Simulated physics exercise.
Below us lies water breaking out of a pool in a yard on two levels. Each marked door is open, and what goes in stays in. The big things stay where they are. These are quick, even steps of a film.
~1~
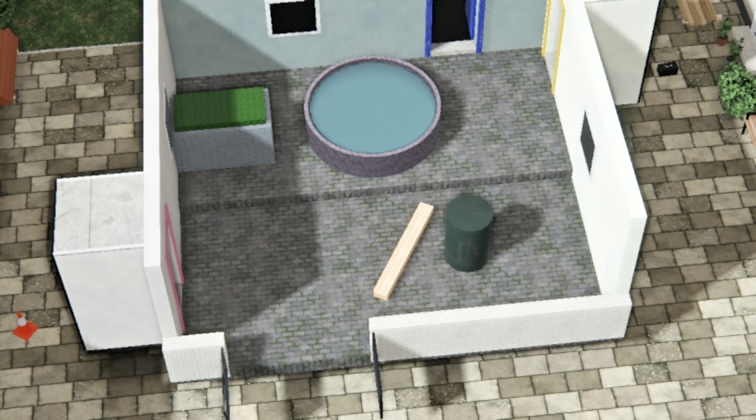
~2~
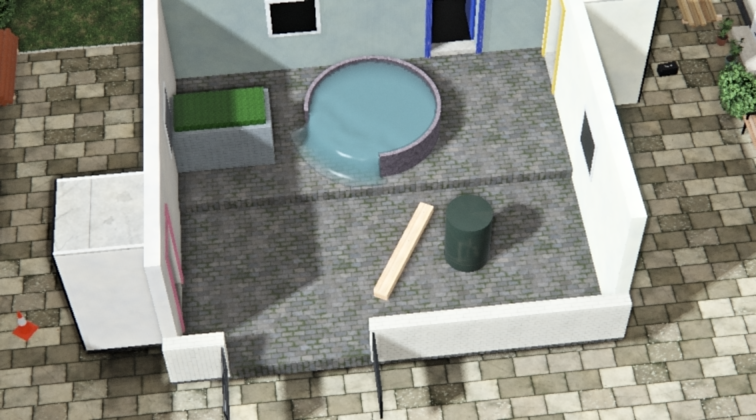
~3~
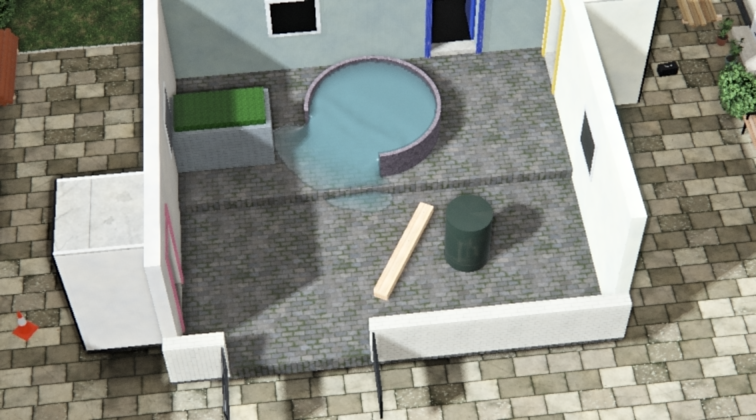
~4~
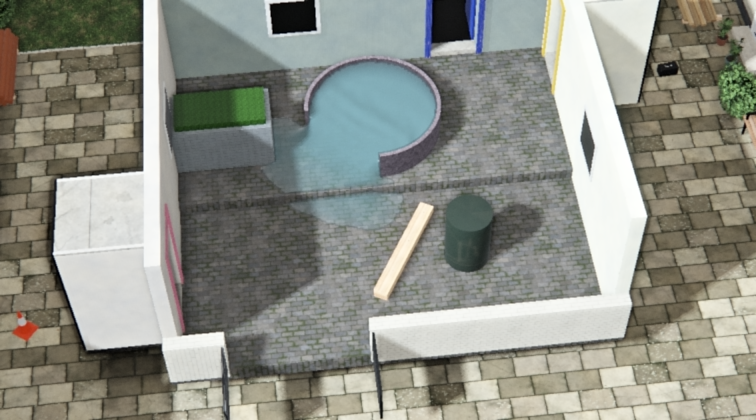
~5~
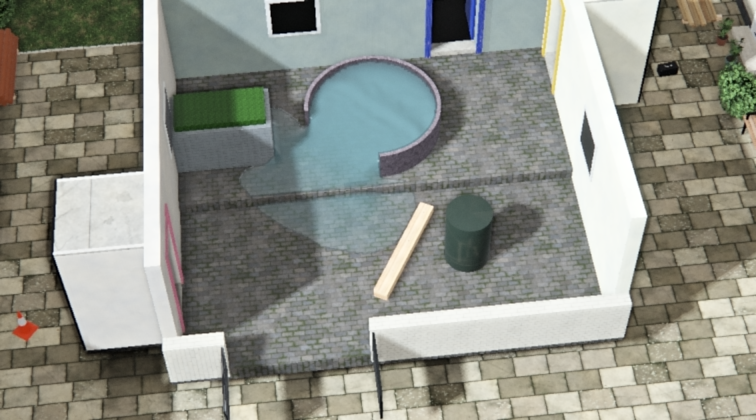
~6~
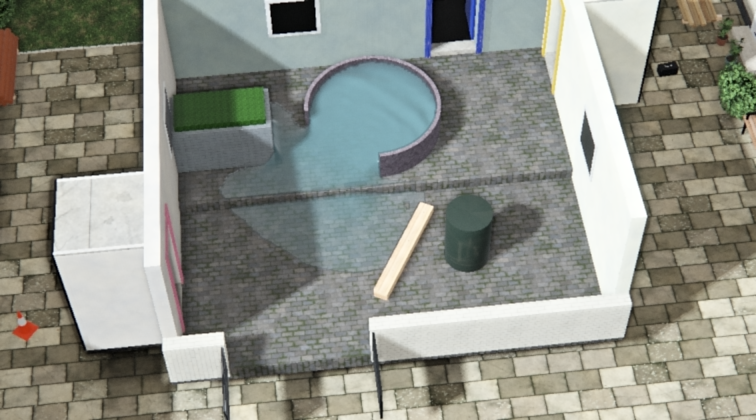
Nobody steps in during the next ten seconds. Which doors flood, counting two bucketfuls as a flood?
In the end: The blue door stays under that; the pink door takes more than that; the yellow door stays under that.
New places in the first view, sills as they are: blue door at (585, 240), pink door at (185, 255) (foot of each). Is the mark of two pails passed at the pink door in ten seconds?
Then: The pink door goes over.
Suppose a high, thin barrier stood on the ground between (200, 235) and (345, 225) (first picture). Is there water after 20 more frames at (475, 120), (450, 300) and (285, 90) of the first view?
One after the other: Not flooded, dry, wet.
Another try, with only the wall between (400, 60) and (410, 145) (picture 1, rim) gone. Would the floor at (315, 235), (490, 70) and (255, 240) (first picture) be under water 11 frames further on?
As listed: Dry, awash, clear.
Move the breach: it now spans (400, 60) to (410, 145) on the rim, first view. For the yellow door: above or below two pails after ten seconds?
My reading: Yellow door passes that mark.
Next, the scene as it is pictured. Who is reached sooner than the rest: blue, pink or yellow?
It is the pink door.
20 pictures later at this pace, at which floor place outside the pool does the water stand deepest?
At about (184, 361).
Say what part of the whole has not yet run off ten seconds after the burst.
About 40 per cent.
A moment on, water covers 35 % of the floor; the blue door not reached, the pink door not reached, the yellow door not reached.
Next, water covers 45 % of the floor; the blue door not reached, the pink door under two buckets in, the yellow door not reached.
Then, water covers 45 % of the floor; the blue door not reached, the pink door over two buckets in, the yellow door not reached.
Later, water covers 50 % of the floor; the blue door wet at the sill, nothing in, the pink door far over two buckets in, the yellow door not reached.
In the end, water covers 55 % of the floor; the blue door wet at the sill, nothing in, the pink door far over two buckets in, the yellow door not reached.
